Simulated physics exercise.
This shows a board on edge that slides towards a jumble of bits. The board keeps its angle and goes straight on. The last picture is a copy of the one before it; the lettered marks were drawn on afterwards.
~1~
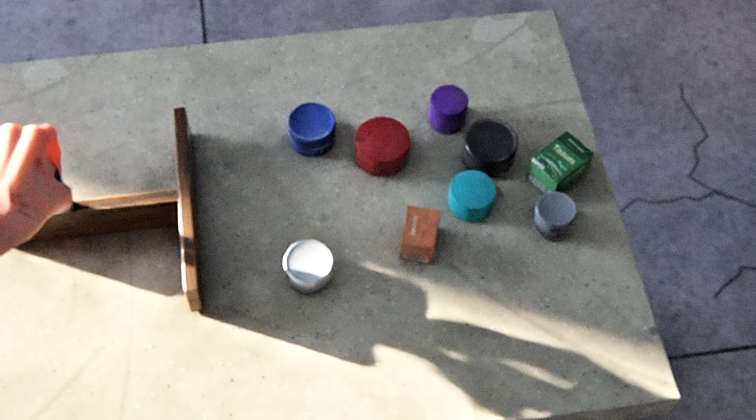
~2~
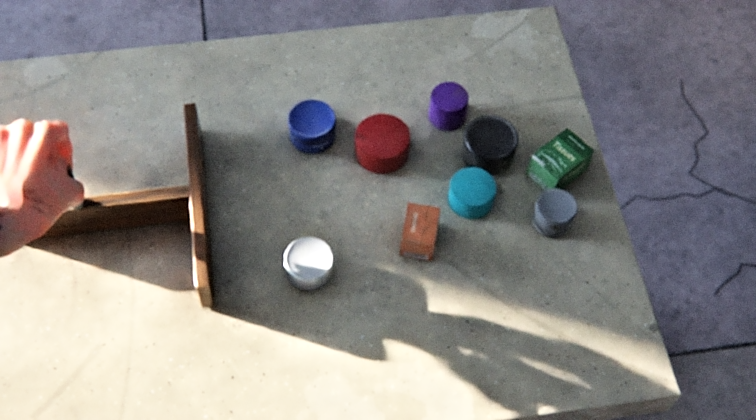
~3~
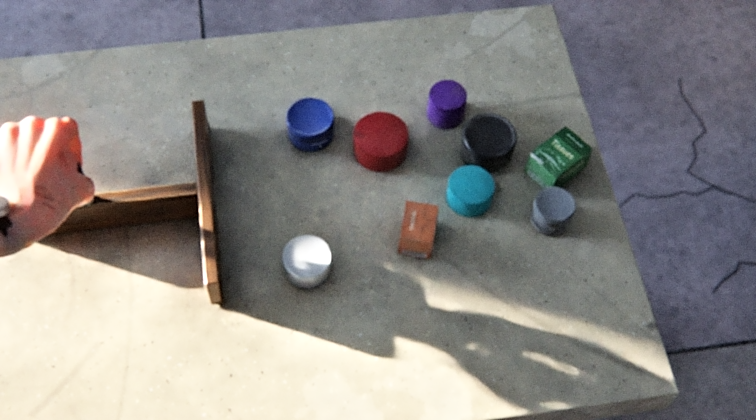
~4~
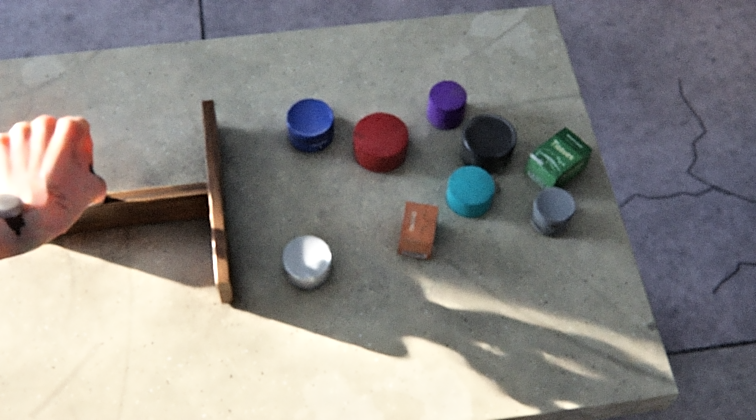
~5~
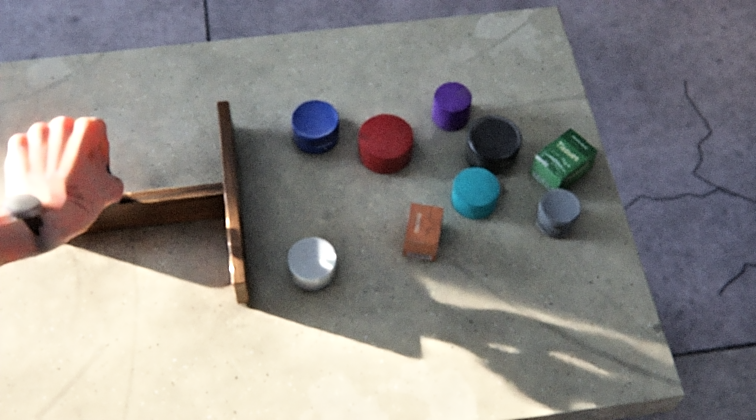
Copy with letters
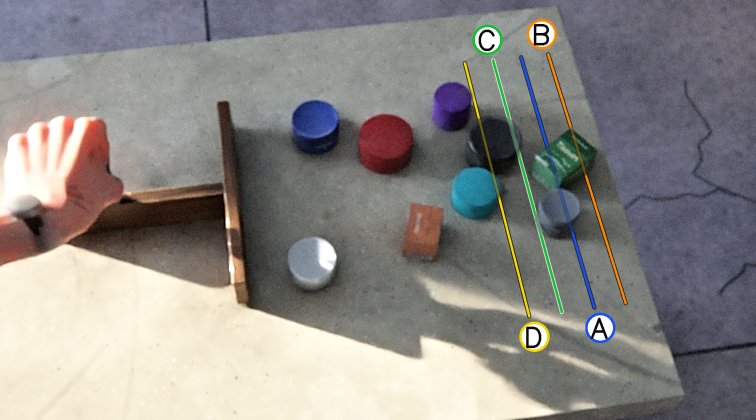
Hand sliding an upright wooden board slowly rightwards across a grey tabletop, with coloured tins, jars and small packets sitting still.
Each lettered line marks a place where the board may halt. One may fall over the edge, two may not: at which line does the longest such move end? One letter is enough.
Stop at C.
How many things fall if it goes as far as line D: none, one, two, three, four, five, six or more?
In all, none.
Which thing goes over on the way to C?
It is the green box.
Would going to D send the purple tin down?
By then, no.
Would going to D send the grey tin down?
No.
On the marked copy, A at (555, 173); B at (584, 169); C at (525, 176); D at (495, 180).
Taking C. A third of the way, board (339, 174); blue jar (359, 122); white jar (380, 257).
Two thirds of the way, board (447, 161); black jar (523, 141); purple tin (498, 101).
When it is over, board (526, 152); green box over the edge; black jar (596, 124); one fallen.
As for the rest, A drops four; B drops six; D is within the limit but short.
